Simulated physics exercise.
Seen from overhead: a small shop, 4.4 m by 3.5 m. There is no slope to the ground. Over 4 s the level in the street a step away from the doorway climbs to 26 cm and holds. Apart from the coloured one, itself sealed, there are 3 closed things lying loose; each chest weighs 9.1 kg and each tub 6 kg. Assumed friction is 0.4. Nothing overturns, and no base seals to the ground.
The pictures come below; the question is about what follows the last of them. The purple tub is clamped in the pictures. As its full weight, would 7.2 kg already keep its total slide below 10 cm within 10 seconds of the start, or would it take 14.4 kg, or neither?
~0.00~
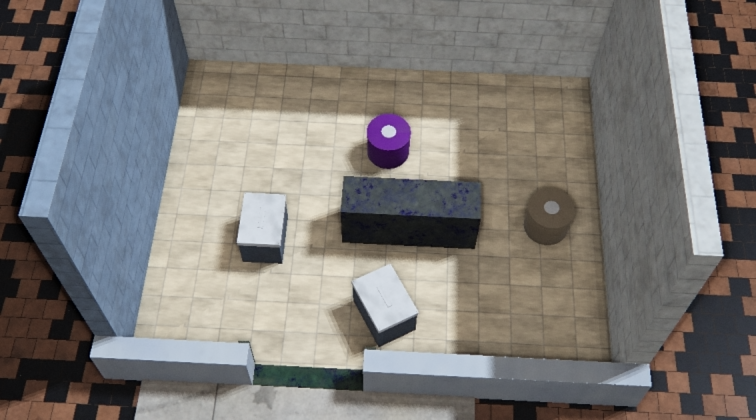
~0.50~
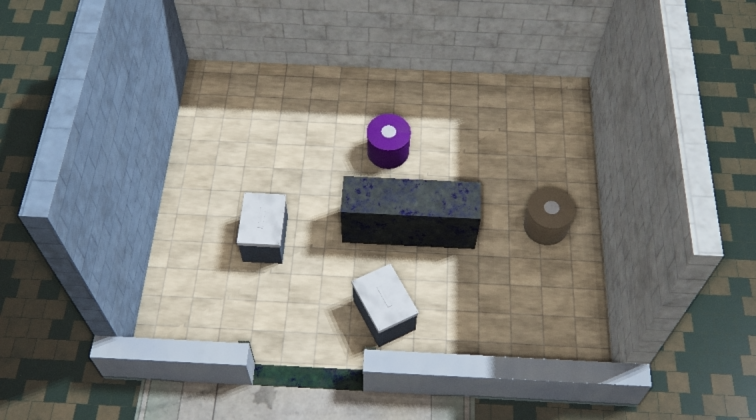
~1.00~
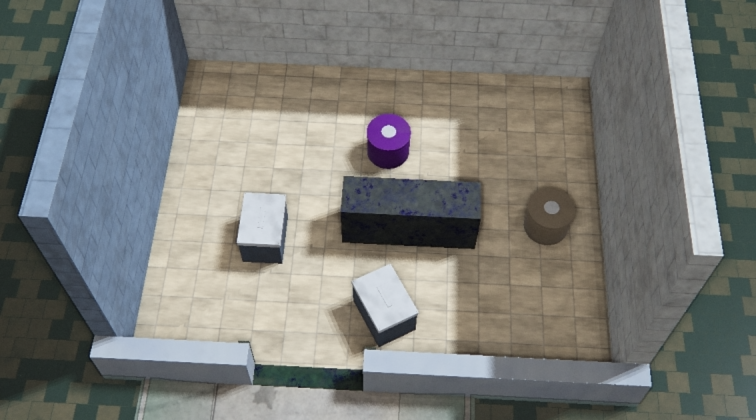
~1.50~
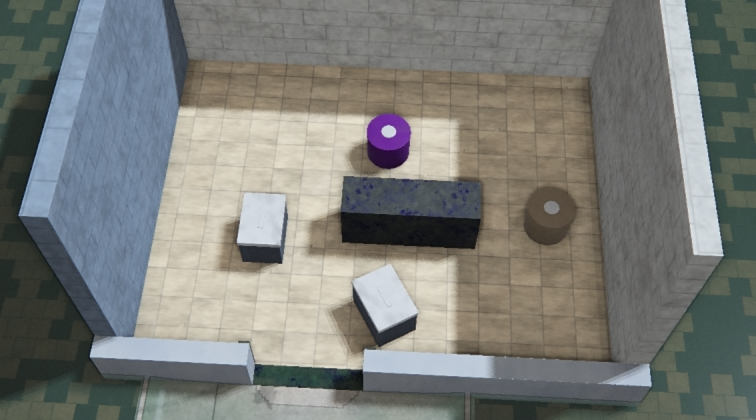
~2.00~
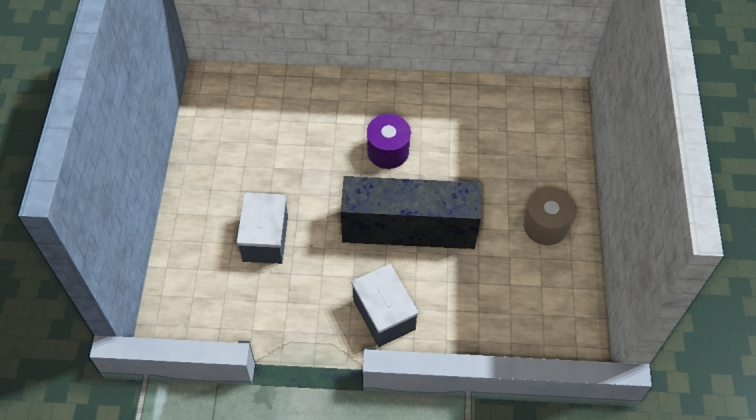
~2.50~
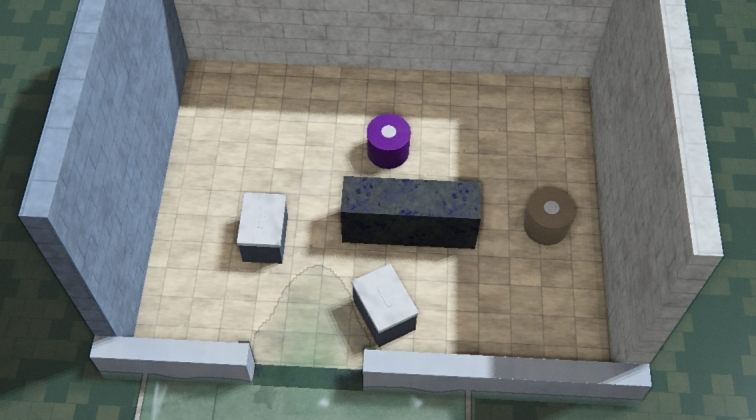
Most likely it will manage with only the heavier mass.
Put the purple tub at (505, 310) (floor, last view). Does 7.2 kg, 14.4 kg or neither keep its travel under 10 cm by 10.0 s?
Result: Both fail.
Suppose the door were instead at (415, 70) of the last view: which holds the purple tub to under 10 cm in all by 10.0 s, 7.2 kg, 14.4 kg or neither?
I'd say neither one will work.
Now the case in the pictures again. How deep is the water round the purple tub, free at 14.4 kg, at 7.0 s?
Around 2 cm.
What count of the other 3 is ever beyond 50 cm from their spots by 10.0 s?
2.
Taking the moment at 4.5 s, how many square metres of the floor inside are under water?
I'd put it close to 7.0 m2.
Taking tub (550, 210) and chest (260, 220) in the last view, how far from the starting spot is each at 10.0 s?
One is off by 50 cm, the other by 300 cm, in the order asked.
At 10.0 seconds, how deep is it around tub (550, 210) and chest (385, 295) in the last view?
Some 7 cm at the first, some 10 cm at the second.
After 3.5 s the purple tub would be 0 cm from its start with 7.2 kg and 0 cm from its start with 14.4 kg; 0 cm of water round it then.
After 4.5 s the purple tub would be 0 cm from its start with 7.2 kg and 0 cm from its start with 14.4 kg; 1 cm of water round it then.
After 7.0 s the purple tub would be 0 cm from its start with 7.2 kg and 0 cm from its start with 14.4 kg; 2 cm of water round it then.
After 10.0 s the purple tub would be 26 cm from its start with 7.2 kg and 0 cm from its start with 14.4 kg; 4 cm of water round it then.
